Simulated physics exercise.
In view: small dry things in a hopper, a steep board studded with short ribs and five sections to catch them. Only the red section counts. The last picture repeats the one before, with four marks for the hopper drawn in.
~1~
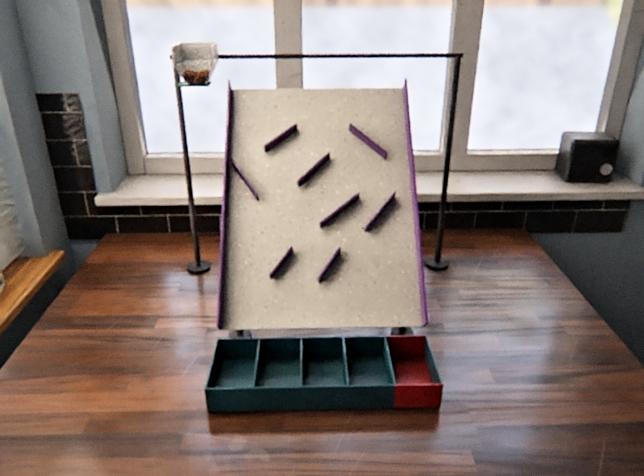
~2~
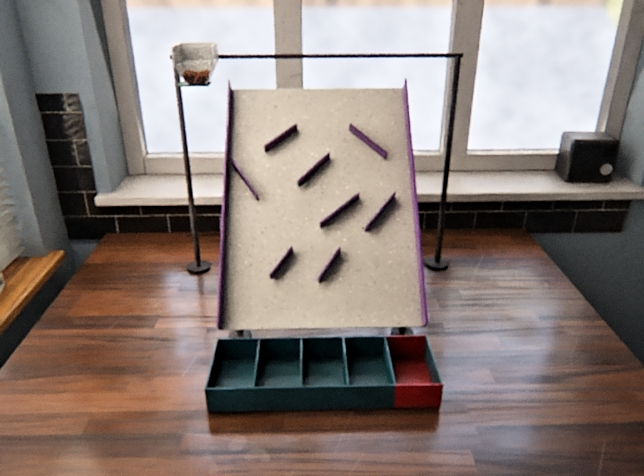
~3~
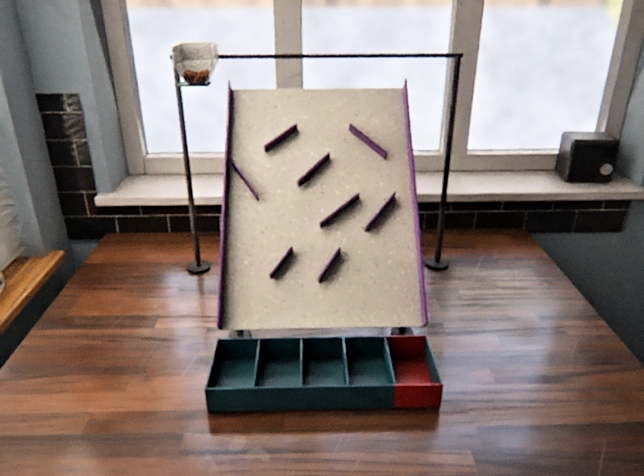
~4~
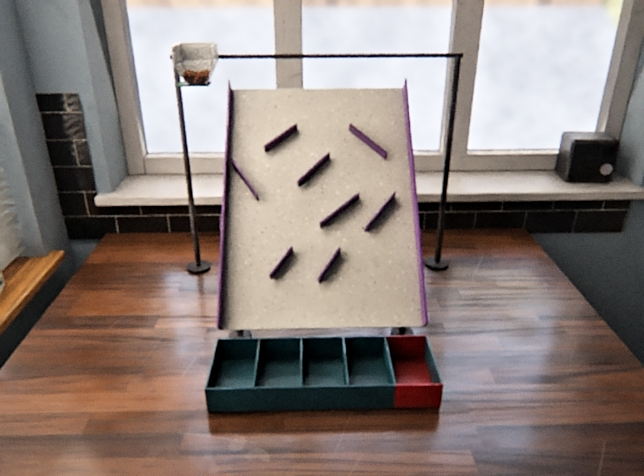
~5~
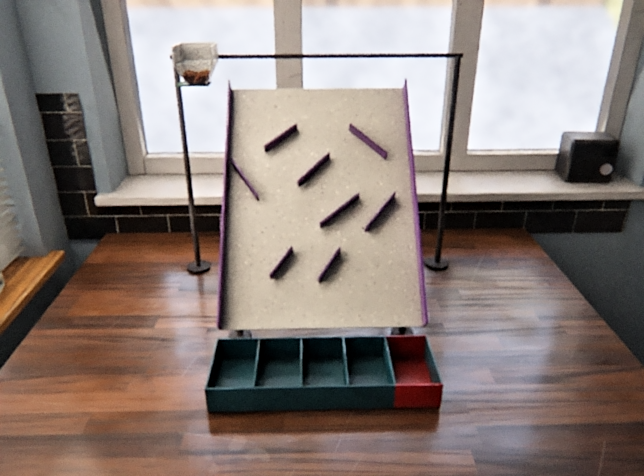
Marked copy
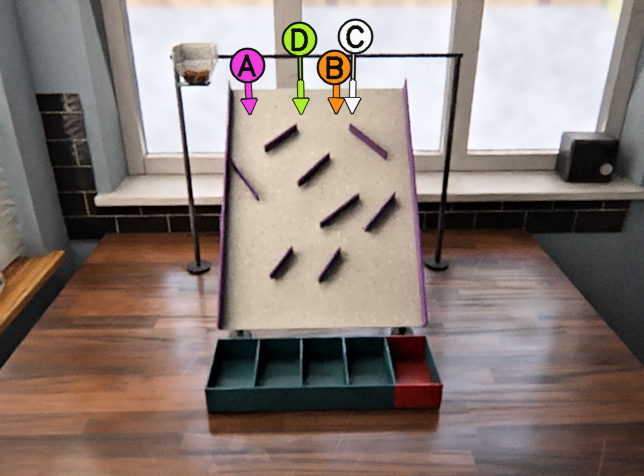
Tilted board with short purple ribs standing motionless above a green tray with one red section, a small filled container at upper left.
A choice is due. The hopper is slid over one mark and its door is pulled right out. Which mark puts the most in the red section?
C.
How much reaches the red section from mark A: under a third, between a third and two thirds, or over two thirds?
It is under a third.
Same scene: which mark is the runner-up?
B.
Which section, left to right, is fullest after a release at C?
The fifth.
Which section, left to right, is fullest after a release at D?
The first from the left.
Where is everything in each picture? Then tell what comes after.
The first picture shows hopper at (198, 76), cereal balls, door shut.
The second picture shows ribs (264, 146) to (297, 123), (350, 124) to (387, 153), (231, 158) to (257, 195).
The third picture shows ribs (298, 181) to (329, 152), (320, 223) to (359, 193), (367, 227) to (395, 192).
The fourth picture shows ribs (270, 275) to (292, 246), (318, 279) to (340, 247).
The fifth picture shows red section at (418, 394), number 5 of 5 from the left.
On the marked copy, mark A meets the board at (249, 108); mark B meets the board at (336, 107); mark C meets the board at (352, 107); mark D meets the board at (301, 108).
Choosing A, none in the red section, nearly all in other sections, a small part held on the board.
Choosing B, a small part in the red section, most in other sections.
Choosing C, about two thirds in the red section, about a third in other sections.
Choosing D, none in the red section, nearly all in other sections.
